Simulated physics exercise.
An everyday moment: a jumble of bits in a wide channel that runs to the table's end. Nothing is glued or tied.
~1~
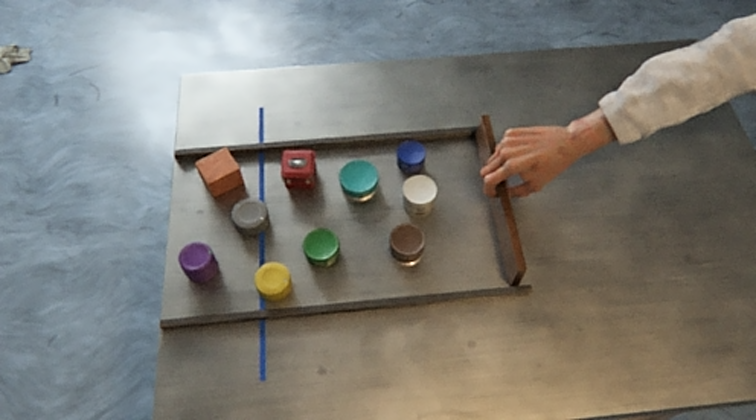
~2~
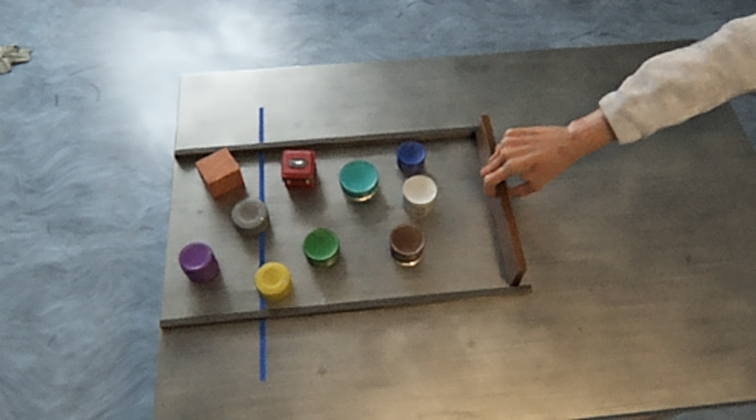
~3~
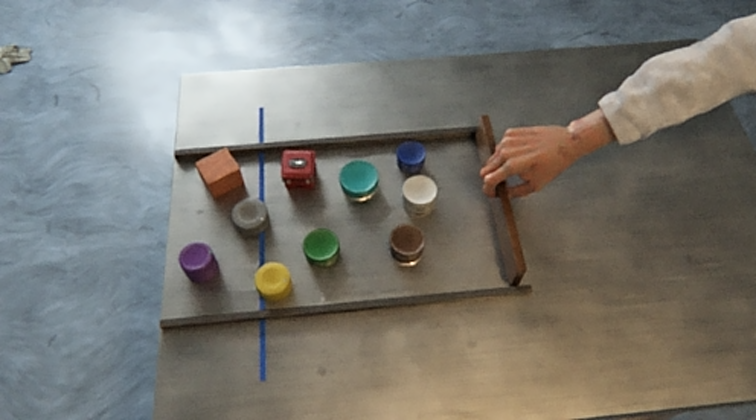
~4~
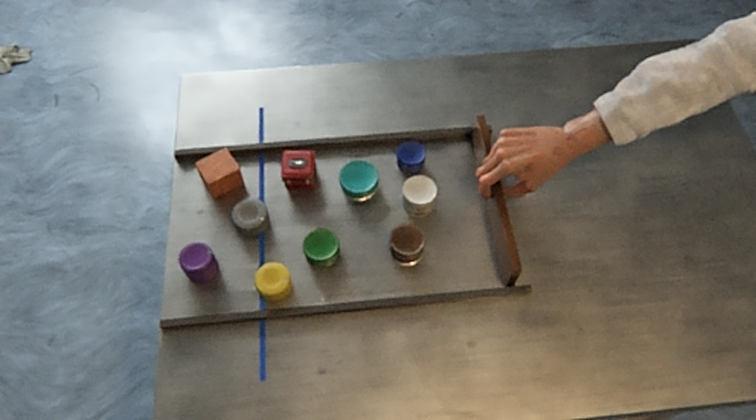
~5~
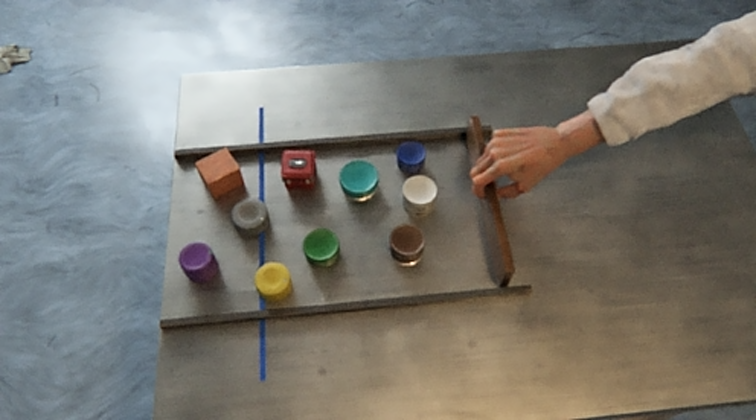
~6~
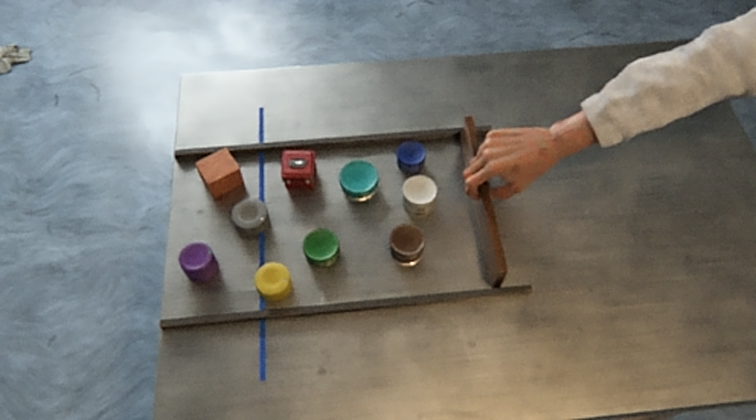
In the video, a hand holds a brown board upright across the right side of a channel of colourful lids, tubs and blocks, then slides it slightly left while the scattered objects stay still around a blue tape line.
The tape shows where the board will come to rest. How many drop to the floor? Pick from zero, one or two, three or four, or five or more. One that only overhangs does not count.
The number that fall off is zero.
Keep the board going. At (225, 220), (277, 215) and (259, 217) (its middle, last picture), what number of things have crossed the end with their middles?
It would be 1, 0 and 0.
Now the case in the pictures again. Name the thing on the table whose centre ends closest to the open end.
The orange block ends nearest.
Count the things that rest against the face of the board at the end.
In contact: 5.
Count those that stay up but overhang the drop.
1 of them.
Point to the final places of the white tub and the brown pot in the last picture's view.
The white tub stops around (243, 220); the brown pot around (243, 255).
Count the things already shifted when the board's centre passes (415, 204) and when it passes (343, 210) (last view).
By then 3, and 6.
Soon after, none off yet; purple lid at rest near (199, 263); orange block at rest near (220, 173); grey lid at rest near (251, 217).
At rest, the number that fall off is zero.
